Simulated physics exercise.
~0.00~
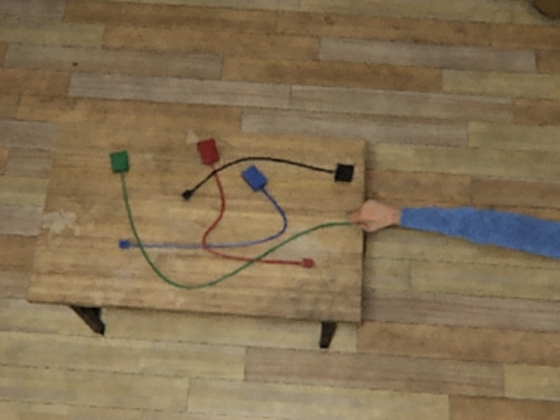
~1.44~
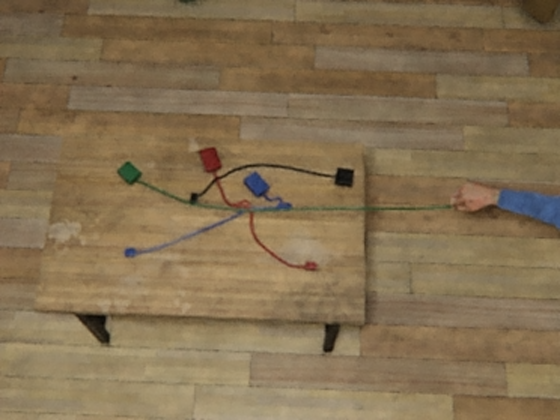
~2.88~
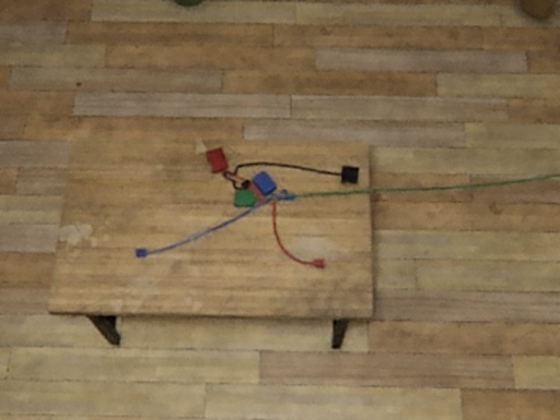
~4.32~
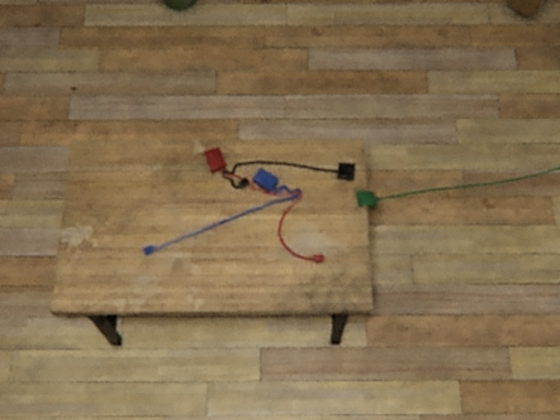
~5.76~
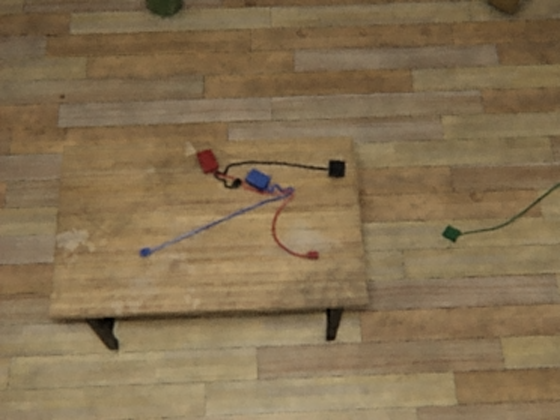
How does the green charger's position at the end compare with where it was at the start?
It starts on the far left part of the tabletop, and by the end it is off the table, out beyond the right edge.
